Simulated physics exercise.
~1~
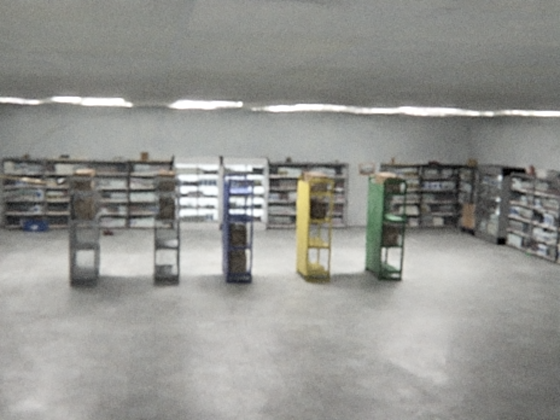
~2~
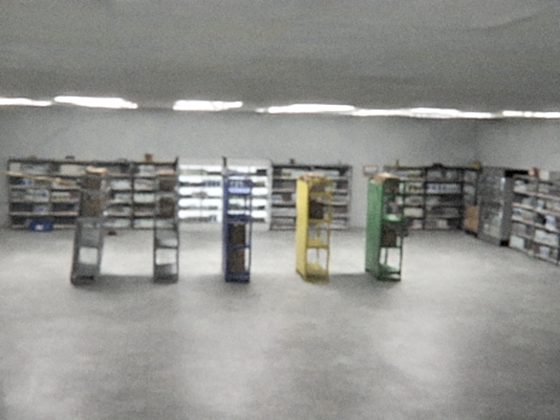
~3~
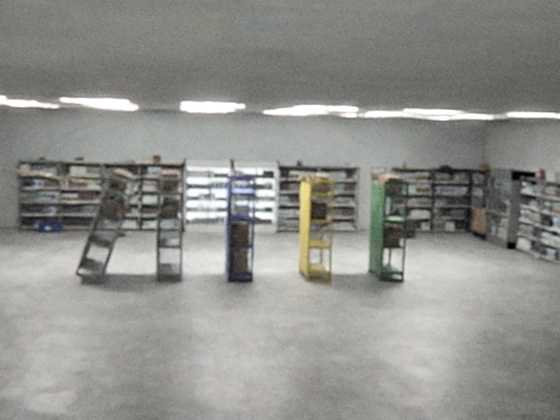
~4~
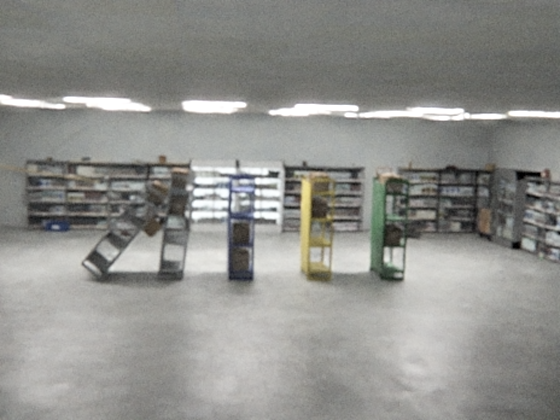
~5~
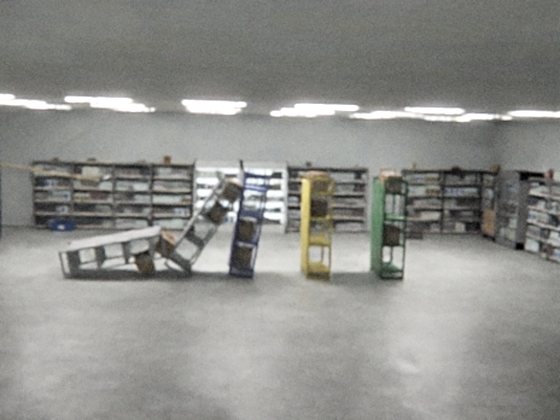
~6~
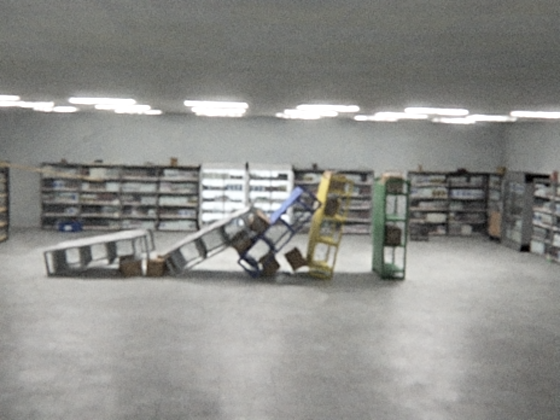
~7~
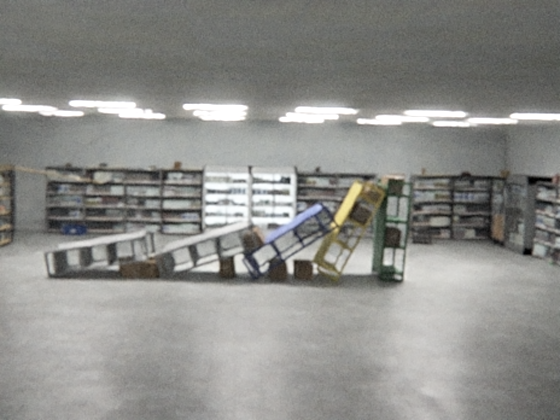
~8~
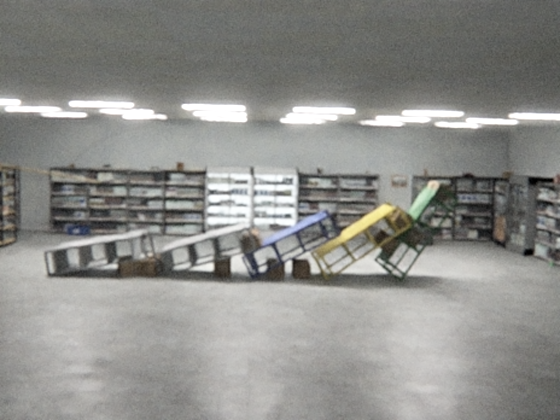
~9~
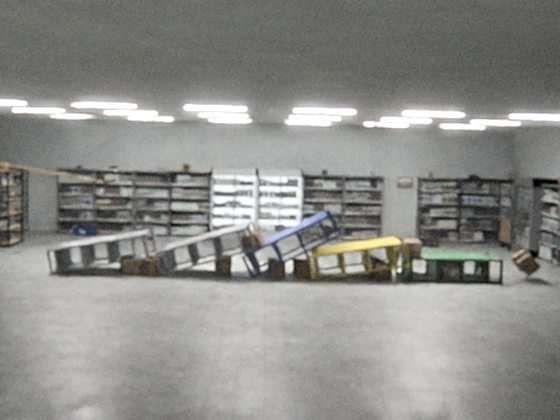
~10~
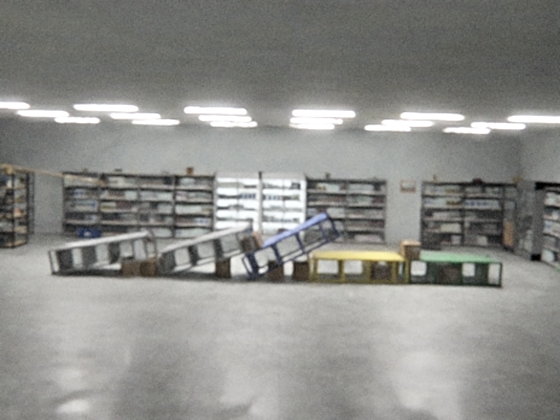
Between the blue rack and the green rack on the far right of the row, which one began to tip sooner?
The blue rack began to tip sooner. It was already leaning hard to the right while the green rack was still upright at the end of the row.
